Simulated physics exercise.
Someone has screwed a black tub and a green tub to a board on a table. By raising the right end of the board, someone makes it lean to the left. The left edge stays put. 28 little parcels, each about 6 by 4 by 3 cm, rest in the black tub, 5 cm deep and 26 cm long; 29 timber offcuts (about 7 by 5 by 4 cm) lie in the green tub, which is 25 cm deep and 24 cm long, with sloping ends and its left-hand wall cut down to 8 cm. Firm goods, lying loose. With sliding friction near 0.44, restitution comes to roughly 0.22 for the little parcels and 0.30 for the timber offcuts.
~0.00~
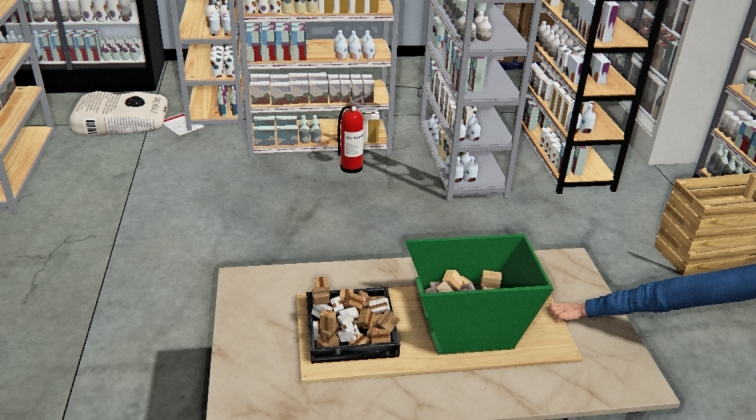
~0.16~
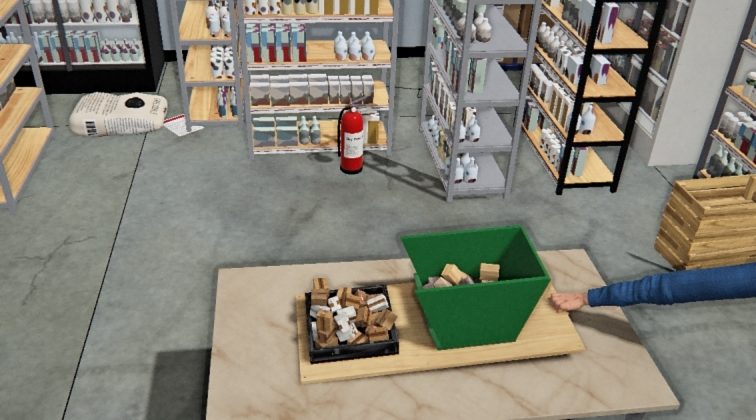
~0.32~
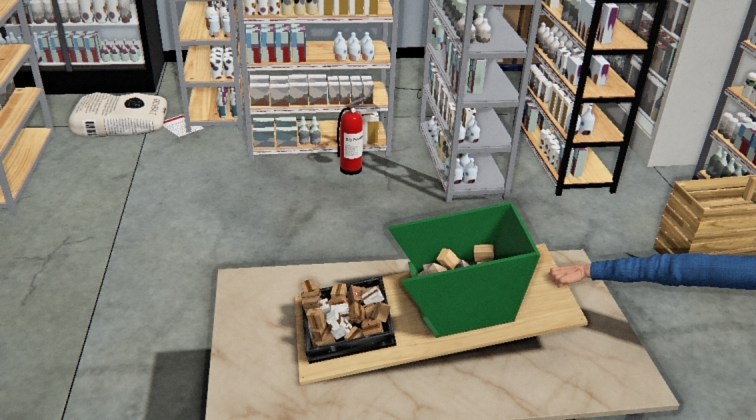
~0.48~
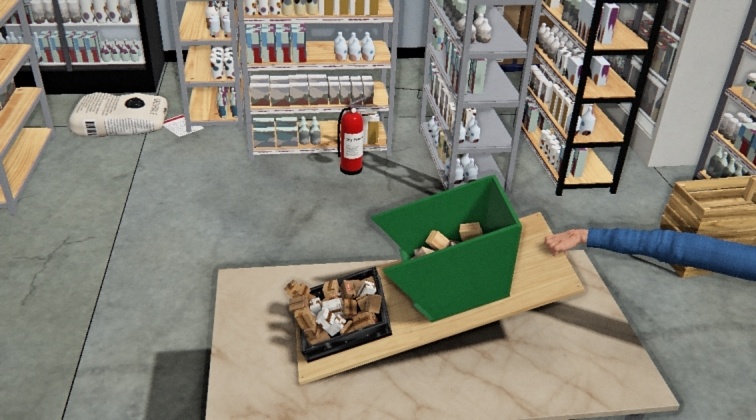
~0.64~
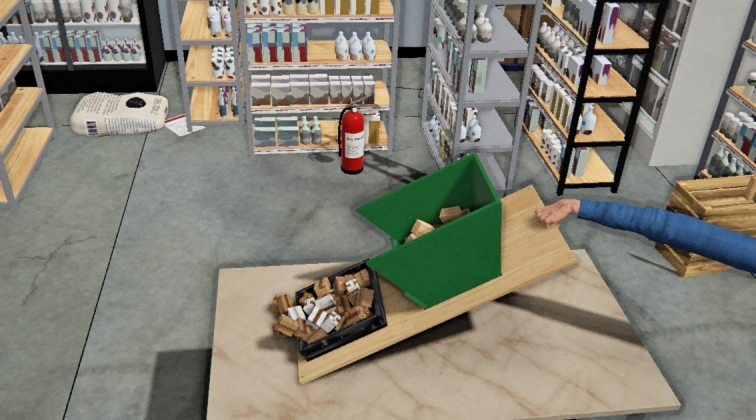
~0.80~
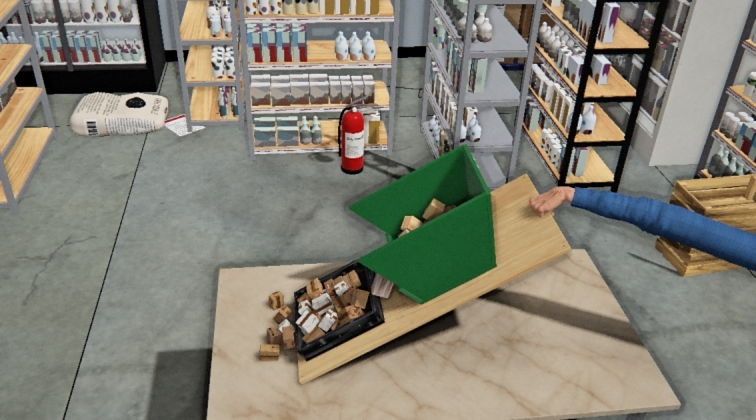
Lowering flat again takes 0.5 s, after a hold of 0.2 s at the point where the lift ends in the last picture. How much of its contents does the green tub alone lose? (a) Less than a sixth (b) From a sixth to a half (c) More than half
a.
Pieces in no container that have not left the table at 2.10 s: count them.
I'd put it at close to 8.
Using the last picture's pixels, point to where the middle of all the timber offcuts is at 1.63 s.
Near (463, 314).
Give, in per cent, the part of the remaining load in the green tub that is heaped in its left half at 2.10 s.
I'd say near 60 out of a hundred.
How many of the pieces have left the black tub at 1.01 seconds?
At that moment the black tub count out stands near 6.
After 1.01 s, tilt 31°; 6 of 28 out of the black tub and 1 of 29 out of the green tub.
After 1.27 s, tilt 14°; 6 of 28 out of the black tub and 1 of 29 out of the green tub.
After 1.63 s, tilt 0°; 6 of 28 out of the black tub and 1 of 29 out of the green tub.
Outcome (at 2.10 s), 6 of 28 out of the black tub and 1 of 29 out of the green tub. Asked share, 1 of 29, 3 per cent.
